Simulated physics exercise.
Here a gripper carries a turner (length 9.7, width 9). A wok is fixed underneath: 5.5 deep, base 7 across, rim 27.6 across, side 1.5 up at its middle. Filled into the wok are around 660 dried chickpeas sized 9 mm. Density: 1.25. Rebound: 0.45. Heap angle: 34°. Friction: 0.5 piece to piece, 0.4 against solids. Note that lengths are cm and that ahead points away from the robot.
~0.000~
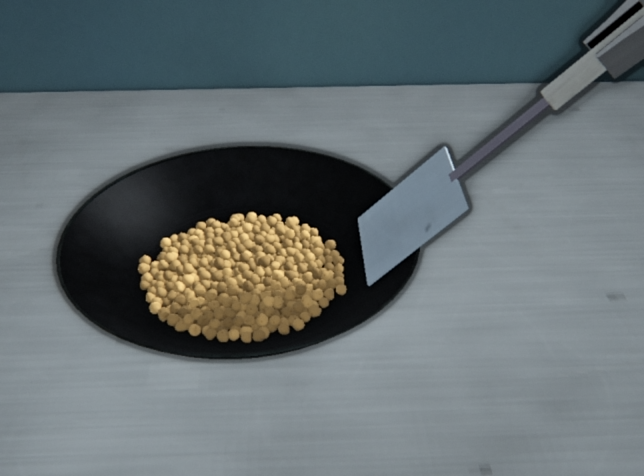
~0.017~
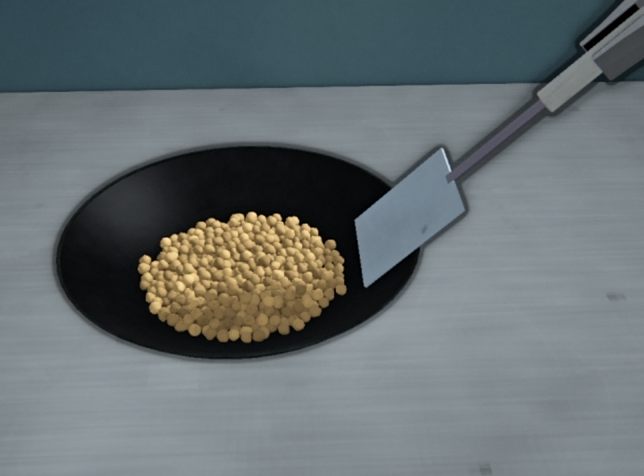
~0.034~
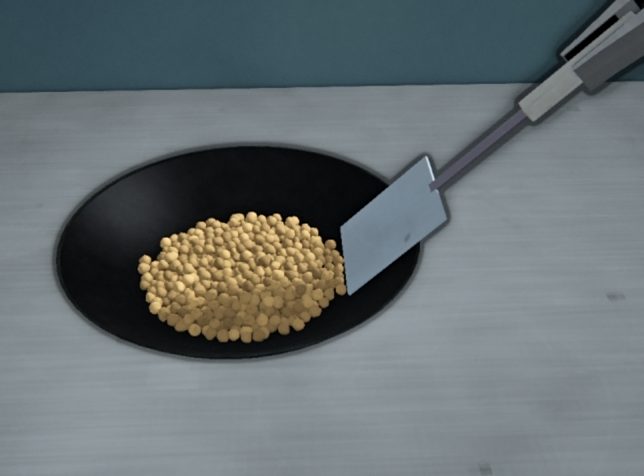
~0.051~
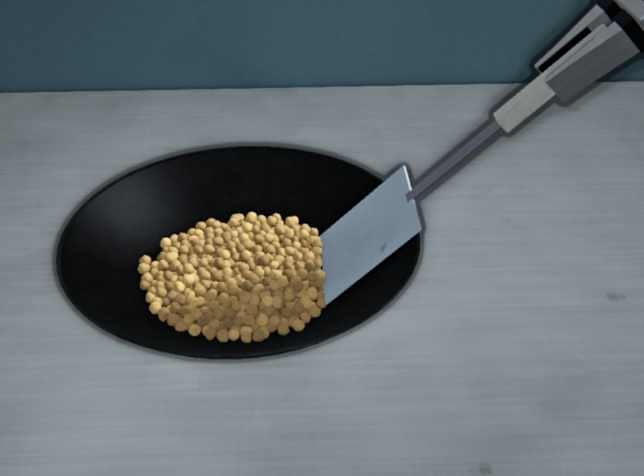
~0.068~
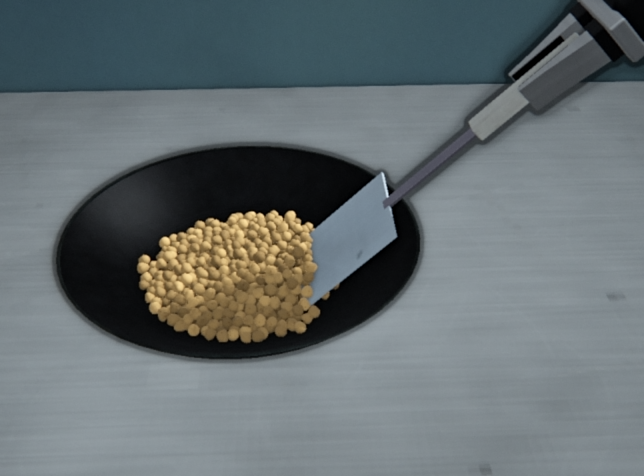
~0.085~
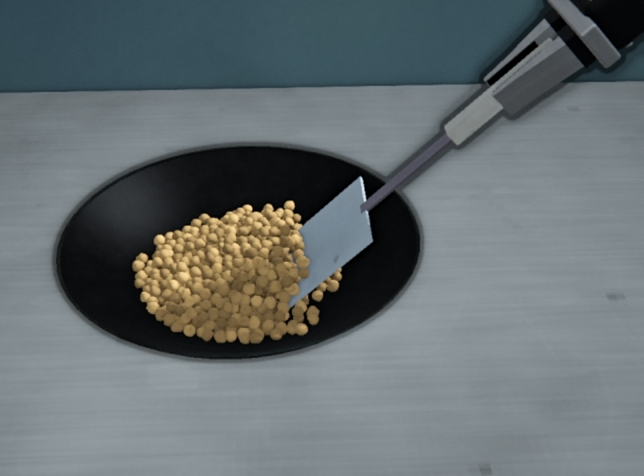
A robotic gripper holding a turner reaches in from the upper right over a pale grey, wood-grained surface backed by a blue-green wall, seen from above at an angle. A black wok sits left of centre, holding a heap of tan chickpeas beside the turner's silvery blade. The blade slides left and slightly down into the heap's right side, shifting some chickpeas, while the camera stays still.
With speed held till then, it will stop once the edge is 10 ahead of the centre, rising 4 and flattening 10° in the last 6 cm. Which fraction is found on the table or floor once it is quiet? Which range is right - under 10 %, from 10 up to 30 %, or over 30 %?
Right range: Over 30 %.
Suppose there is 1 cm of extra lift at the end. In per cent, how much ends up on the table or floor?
50 per cent.
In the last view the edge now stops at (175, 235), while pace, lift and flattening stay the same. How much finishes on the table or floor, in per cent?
Some 20 per cent.
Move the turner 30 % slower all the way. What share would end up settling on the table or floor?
25 per cent, about.
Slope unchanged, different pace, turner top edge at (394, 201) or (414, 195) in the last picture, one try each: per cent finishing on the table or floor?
Some 30 and 15 per cent.
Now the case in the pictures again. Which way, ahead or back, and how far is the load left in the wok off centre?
Forward offset: Roughly 4.0 cm.
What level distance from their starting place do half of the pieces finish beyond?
Distance: Near 6 cm.
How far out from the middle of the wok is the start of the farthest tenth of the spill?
About 70 cm.
After 0.13 s, sloping 45°, highest piece 12 above the table; 659 in the wok, 1 on the blade or in flight.
After 0.17 s, sloping 42°, highest piece 15 above the table; 659 in the wok, 1 on the blade or in flight.
After 0.39 s, sloping 35°, highest piece 15 above the table; 415 in the wok, 88 on the table or floor, 157 on the blade or in flight.
After 1.44 s, sloping 35°, highest piece 5 above the table; 414 in the wok, 246 on the table or floor.
In the end, 414 in the wok, 246 on the table or floor. That is 37 % on the table or floor.
